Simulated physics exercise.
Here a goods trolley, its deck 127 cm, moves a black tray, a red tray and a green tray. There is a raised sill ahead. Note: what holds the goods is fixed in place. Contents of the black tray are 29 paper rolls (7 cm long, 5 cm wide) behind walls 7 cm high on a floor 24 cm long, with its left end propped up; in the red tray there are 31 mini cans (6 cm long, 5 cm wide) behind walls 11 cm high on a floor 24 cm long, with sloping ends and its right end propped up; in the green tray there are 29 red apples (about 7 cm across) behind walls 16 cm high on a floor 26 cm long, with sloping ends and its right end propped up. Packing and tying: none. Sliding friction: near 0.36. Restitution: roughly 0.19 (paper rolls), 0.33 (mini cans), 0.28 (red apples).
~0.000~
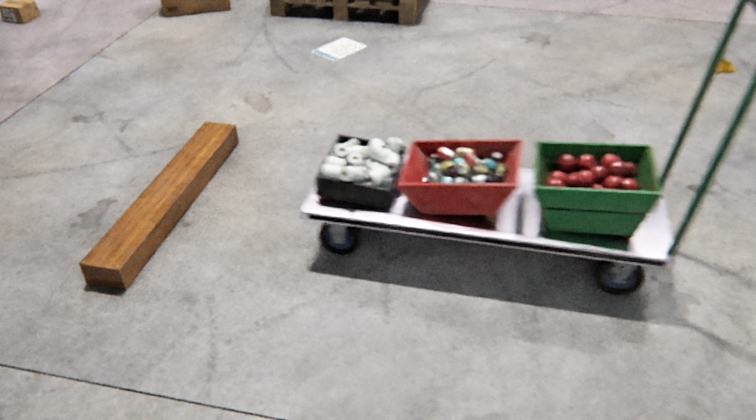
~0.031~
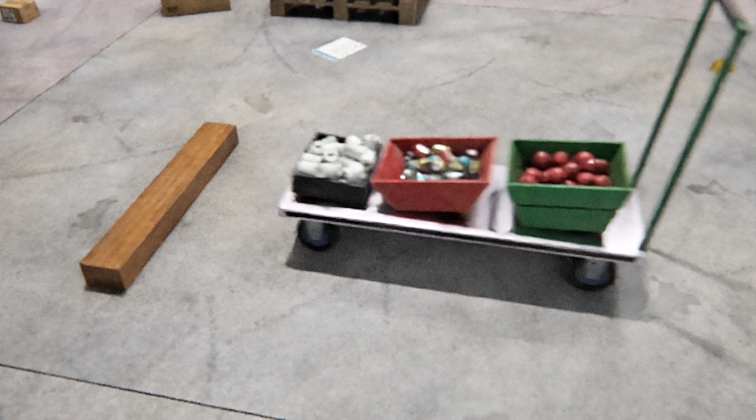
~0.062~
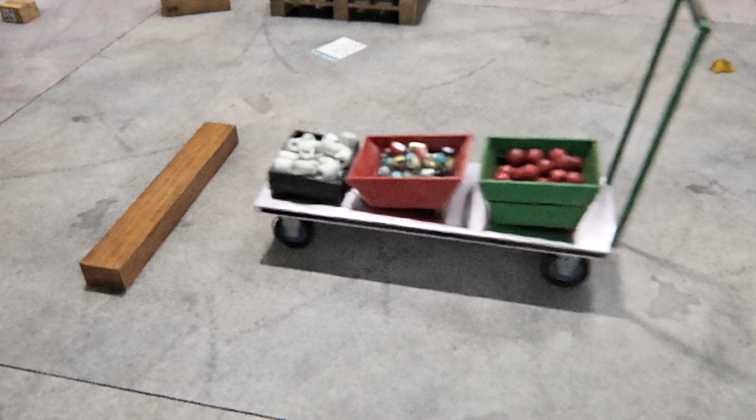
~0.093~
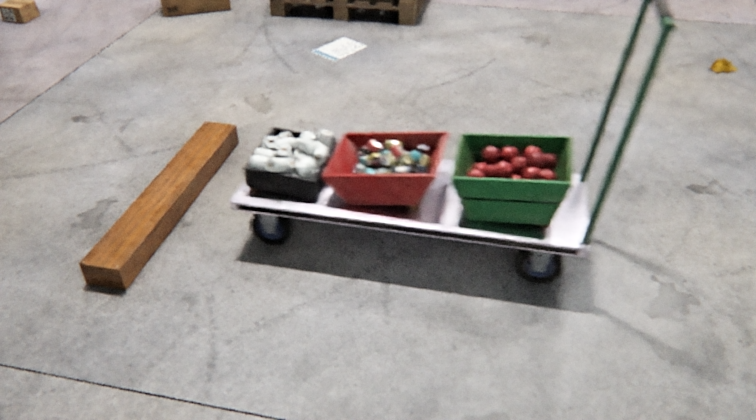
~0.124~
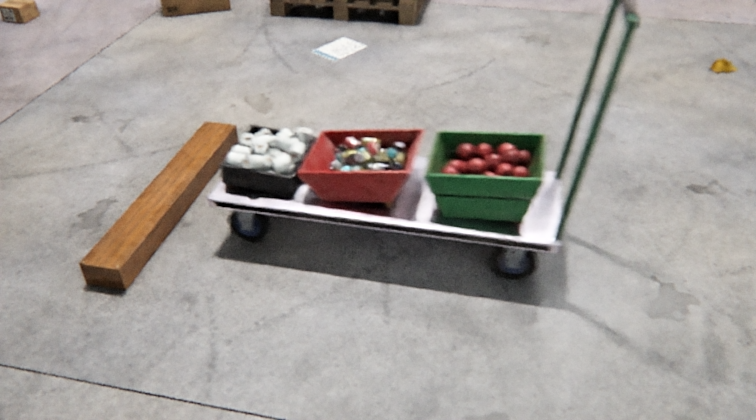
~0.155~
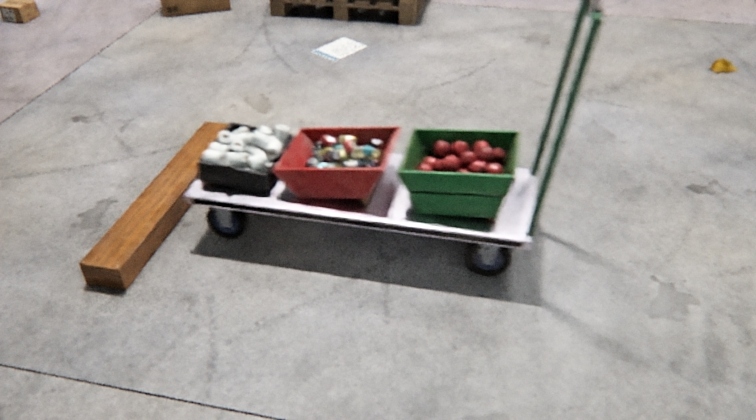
The clip opens on a flat trolley with a green handle, carrying a black tray of white rolls, a red tray of small cans and a green tray of red apples across a concrete floor. It rolls steadily left, closing much of the gap to a wooden beam, with the loads staying in their trays.
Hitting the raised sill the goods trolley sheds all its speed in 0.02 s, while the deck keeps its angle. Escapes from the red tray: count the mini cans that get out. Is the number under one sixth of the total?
No, it is over one sixth.
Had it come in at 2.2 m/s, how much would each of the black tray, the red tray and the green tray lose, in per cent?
In that case the black tray sheds 20 per cent of its load, the red tray 30 per cent, and the green tray 0 per cent.
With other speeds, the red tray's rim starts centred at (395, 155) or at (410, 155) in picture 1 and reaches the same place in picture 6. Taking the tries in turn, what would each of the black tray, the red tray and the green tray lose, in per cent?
Per cent lost, first try then second - black tray: 10, 10; red tray: 0, 10; green tray: 0, 0.
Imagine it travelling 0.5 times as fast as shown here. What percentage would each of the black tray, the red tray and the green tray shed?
Then black tray 10, red tray 10, green tray 0 per cent.
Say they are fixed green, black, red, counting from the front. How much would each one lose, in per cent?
Black tray 30 %, red tray 40 %, green tray 10 %.
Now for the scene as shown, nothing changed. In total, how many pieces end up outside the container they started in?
Estimate: About 25.
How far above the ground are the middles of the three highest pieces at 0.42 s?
Height, averaged: Around 60 cm.
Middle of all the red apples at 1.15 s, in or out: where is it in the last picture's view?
Pixel (398, 172), give or take.
After 0.20 s, the wheels strike.
After 0.30 s, black tray 26 in, 3 out, red tray 31 in, 0 out and green tray 29 in, 0 out.
After 0.42 s, black tray 20 in, 9 out, red tray 22 in, 9 out and green tray 28 in, 1 out.
After 0.65 s, black tray 20 in, 9 out, red tray 17 in, 14 out and green tray 26 in, 3 out.
Final count (at 1.15 s), black tray 20 in, 9 out, red tray 17 in, 14 out and green tray 26 in, 3 out. Asked share, 14 of 31, 45 per cent.
